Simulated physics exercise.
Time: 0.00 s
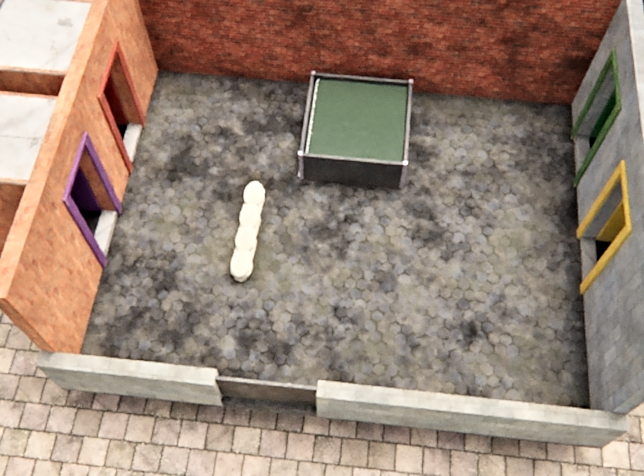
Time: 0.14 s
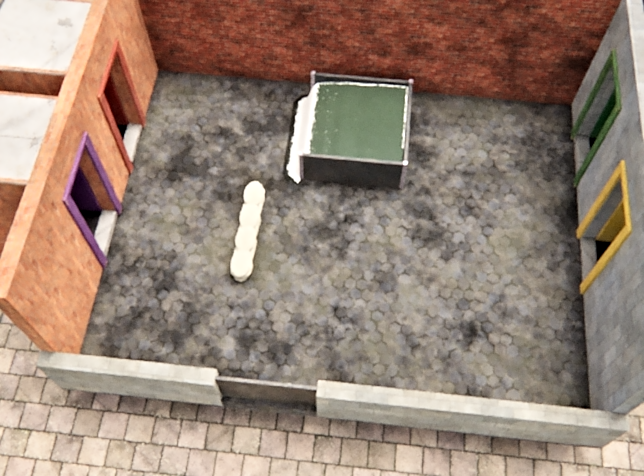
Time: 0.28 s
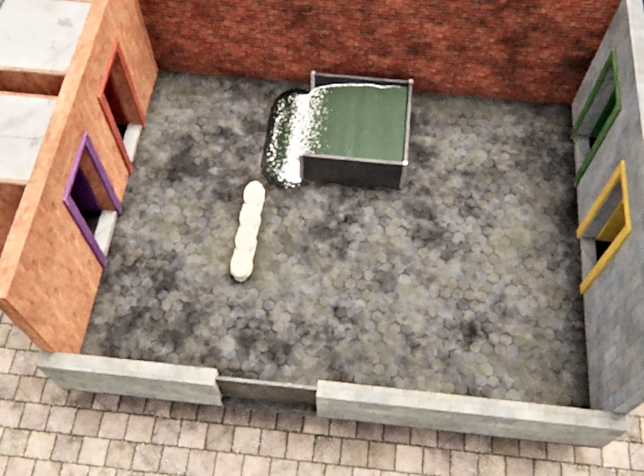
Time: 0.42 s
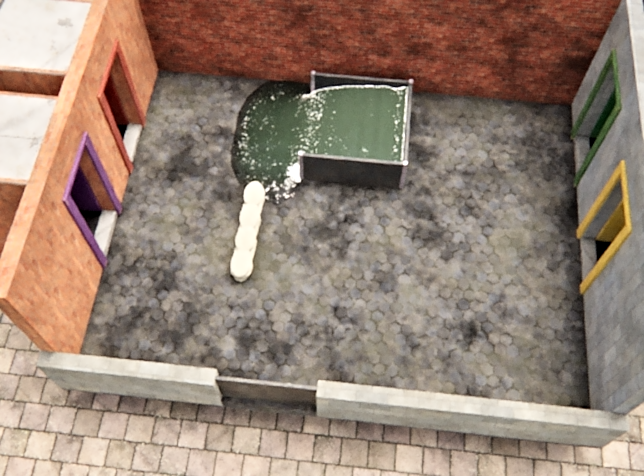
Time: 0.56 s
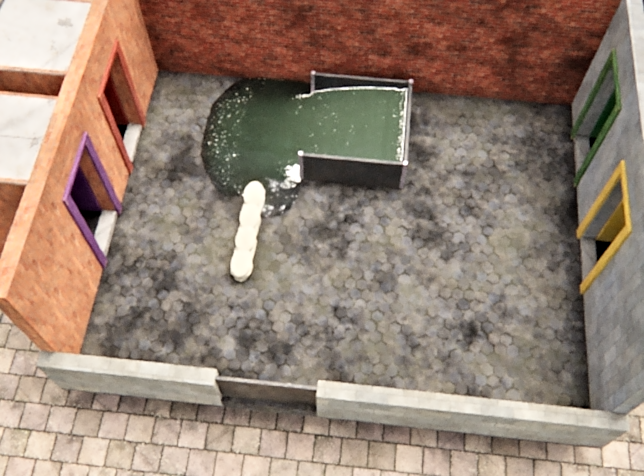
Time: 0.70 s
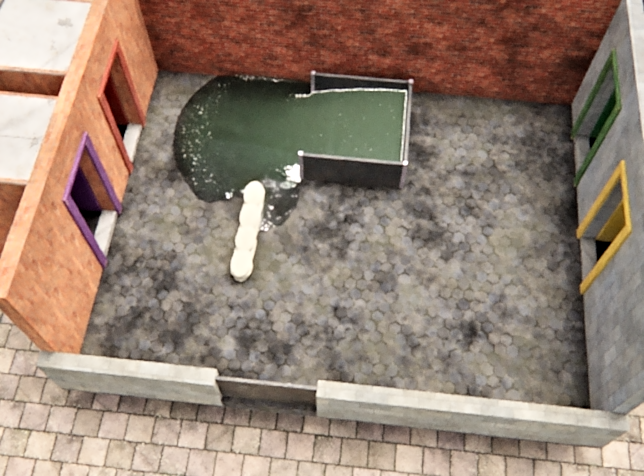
In an enclosed yard, the left side of a tank of green water burst off, and the water poured out foaming, then spread left across the stone floor and around the top of the sandbags.
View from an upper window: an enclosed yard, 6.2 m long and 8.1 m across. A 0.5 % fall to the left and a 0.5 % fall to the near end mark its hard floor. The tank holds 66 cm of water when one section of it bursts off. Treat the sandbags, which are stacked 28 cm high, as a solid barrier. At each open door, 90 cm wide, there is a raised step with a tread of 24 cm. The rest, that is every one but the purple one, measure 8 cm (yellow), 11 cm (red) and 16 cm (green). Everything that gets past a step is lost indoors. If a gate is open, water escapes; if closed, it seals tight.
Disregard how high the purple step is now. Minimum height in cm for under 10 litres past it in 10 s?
Approx. 10 cm.
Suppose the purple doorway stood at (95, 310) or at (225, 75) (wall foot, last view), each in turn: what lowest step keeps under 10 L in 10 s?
11.0 and 16 cm.
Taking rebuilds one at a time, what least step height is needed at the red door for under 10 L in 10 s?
Door red, min height approx. 29 cm.
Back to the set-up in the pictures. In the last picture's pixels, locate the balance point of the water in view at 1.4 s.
My guess is close to (281, 137).
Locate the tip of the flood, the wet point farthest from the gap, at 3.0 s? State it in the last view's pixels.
(76, 370).
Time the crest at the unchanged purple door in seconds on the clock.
Around 2.4 s.
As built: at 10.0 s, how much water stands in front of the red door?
Lab note: Depth approx. 5.0 cm.
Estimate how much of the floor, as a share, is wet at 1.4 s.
About 20 per cent.
After 1.4 s water covers 20 % of the floor, deepest (41 cm) near (158, 73); it has not reached the purple door.
After 3.0 s water covers 30 % of the floor, deepest (27 cm) near (133, 163); 13 cm at the purple door, 0 litres in over its 15 cm step.
After 10.0 s water covers 80 % of the floor, deepest (10 cm) near (76, 370); 9 cm at the purple door, 1 litre in over its 15 cm step.
At the purple door as built, the water arrived by 1.6 s and peaked near 14 cm at 2.4 s.
Run again over the same 10 s with other heights there, 20 litres in over 8.5 cm, 5 litres over 11.5 cm. The limit of 10 litres is kept from about 10 cm up.
